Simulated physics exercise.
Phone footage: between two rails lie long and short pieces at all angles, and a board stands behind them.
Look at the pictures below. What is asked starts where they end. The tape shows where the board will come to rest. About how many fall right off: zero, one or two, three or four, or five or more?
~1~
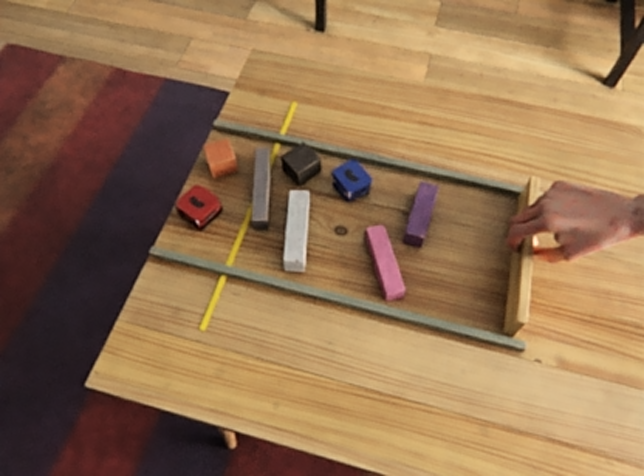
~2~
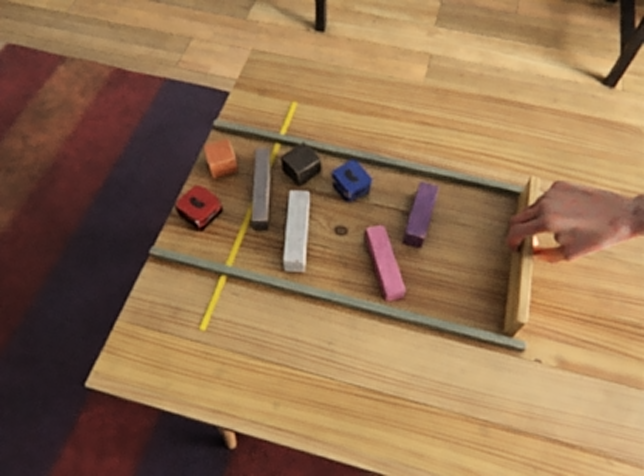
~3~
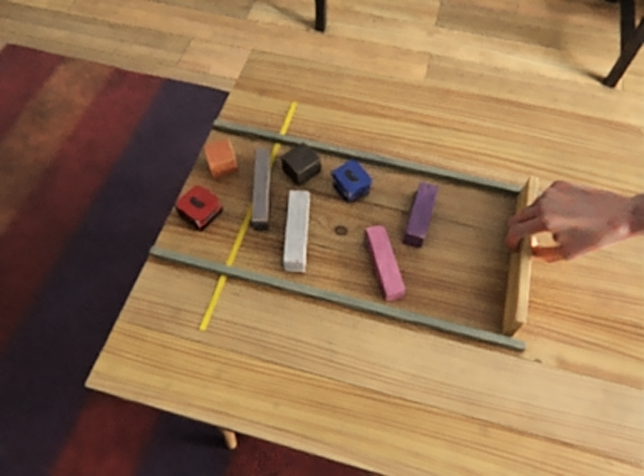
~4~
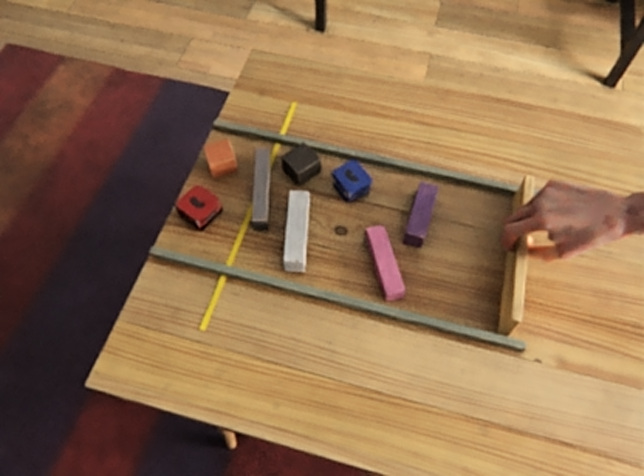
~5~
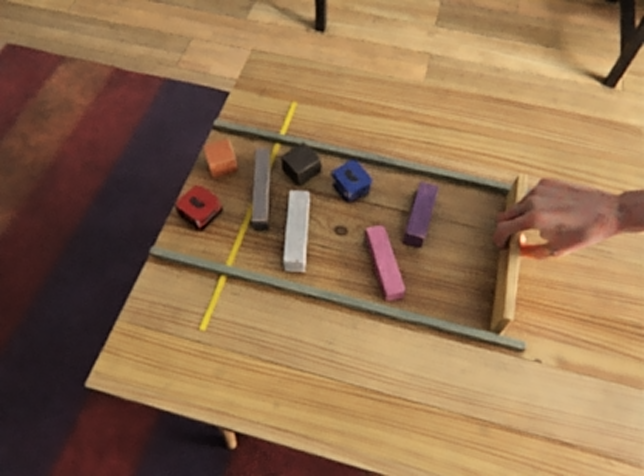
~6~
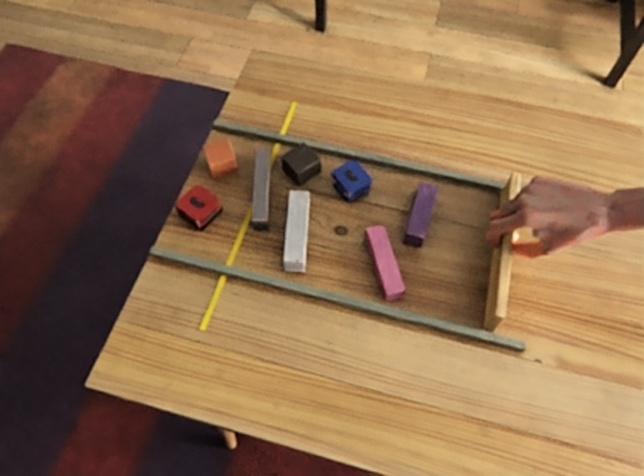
One to two.
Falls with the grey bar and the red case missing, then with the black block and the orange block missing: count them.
Result, first then second: 0, 1.
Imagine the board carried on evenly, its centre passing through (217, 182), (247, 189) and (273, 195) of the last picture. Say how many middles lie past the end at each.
Place by place: 6, 3 and 1.
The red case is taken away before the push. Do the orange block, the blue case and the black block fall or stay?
The orange block comes off; the blue case stays put; the black block stays put.
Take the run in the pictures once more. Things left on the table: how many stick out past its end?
The number overhanging is 2.
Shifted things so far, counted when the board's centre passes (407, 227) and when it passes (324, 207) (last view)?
2 and 6.
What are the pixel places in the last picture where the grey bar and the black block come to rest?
The first one ends at (189, 177), the second at (216, 139).
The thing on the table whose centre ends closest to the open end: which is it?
That's the grey bar.
Early on, none off yet; orange block at rest near (221, 159); red case at rest near (200, 208); grey bar at rest near (262, 188).
Finally, the number that fall off is one or two; lost, red case and orange block.
